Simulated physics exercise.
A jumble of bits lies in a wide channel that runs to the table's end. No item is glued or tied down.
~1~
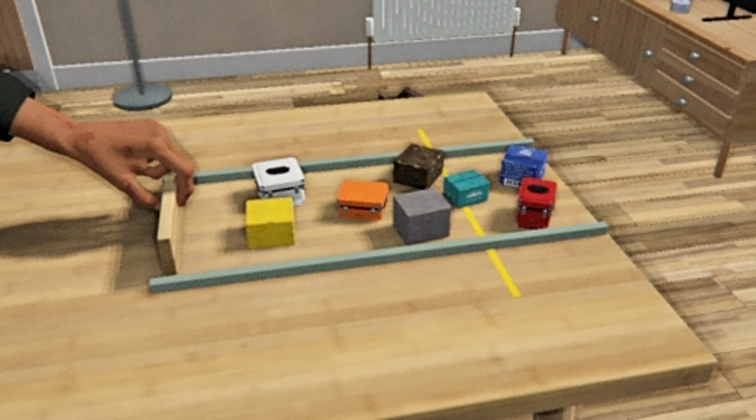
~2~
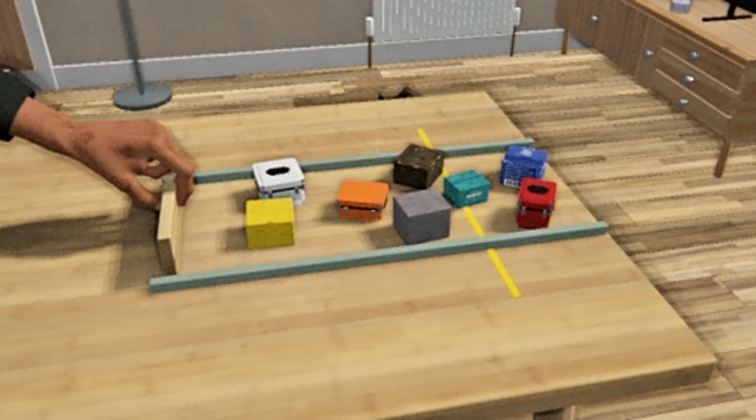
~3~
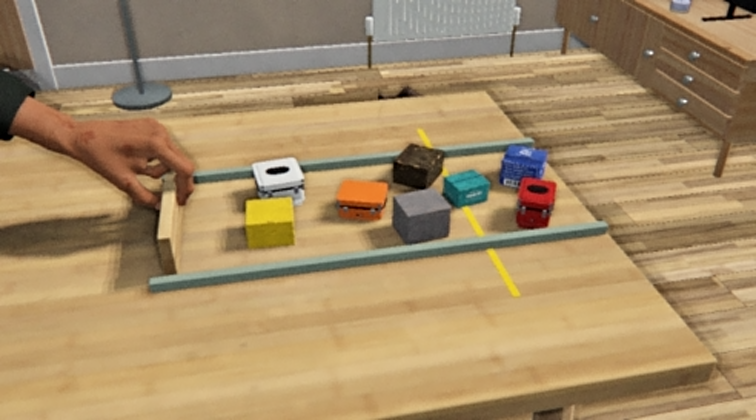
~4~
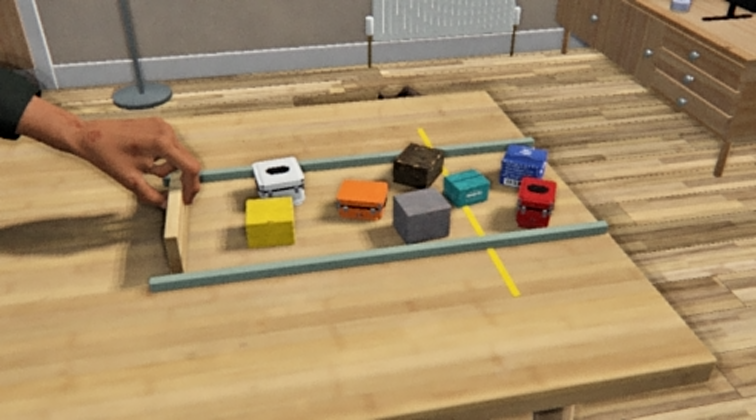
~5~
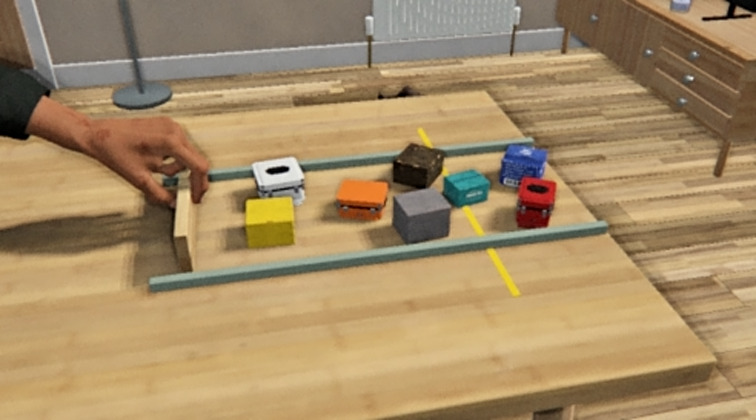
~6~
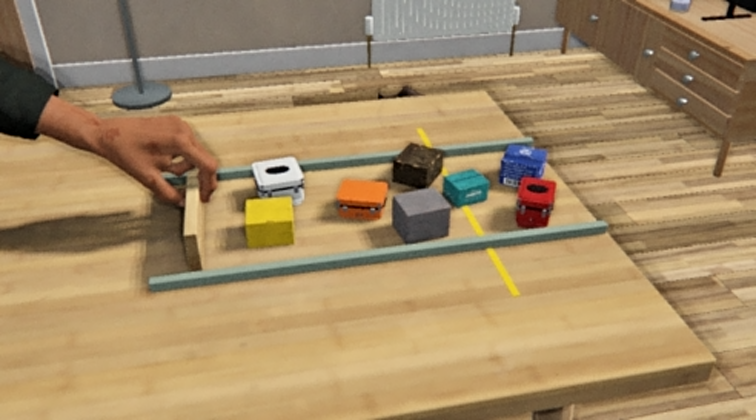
In this clip, a hand holds an upright wooden board at the left of a channel between two rails, at first still, then slides it slightly right towards the yellow and white boxes, while the scattered coloured boxes stay still.
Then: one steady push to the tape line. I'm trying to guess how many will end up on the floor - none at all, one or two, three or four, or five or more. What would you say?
The number going over the end will be nothing at all.
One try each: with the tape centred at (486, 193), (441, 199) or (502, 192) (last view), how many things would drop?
Tallies in the order asked: 3, 0, 3.
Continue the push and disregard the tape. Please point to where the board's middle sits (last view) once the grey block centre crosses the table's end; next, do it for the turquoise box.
Middle: Roughly (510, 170); roughly (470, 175).
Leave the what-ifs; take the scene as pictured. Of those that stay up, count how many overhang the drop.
The tally is 3.
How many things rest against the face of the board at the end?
It ends up touching 2.
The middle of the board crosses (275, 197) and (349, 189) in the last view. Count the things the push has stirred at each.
Tally at point one: 2; at point two: 4.
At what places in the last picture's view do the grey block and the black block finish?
Going in order, first (539, 207) and next (498, 153).
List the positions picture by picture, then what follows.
The first frame shows blue box (524, 168); red case (536, 203); turquoise box (466, 189); board (173, 209); tape (459, 197).
The second frame shows red case (536, 204); black block (419, 167).
The third frame shows turquoise box (466, 189); orange case (363, 202).
The fourth frame shows blue box (523, 167); board (179, 208).
The fifth frame shows red case (536, 203); grey block (421, 216).
The sixth frame shows blue box (523, 167); red case (535, 203); turquoise box (466, 188); board (196, 206); tape (459, 196).
Early on, none off yet; blue box at rest near (523, 167); red case at rest near (535, 203); turquoise box at rest near (466, 188).
A while later, none off yet; blue box travelled a little near (531, 161); red case moving near (543, 202); turquoise box travelled well along near (525, 183).
Finally, the number that fall off is zero.
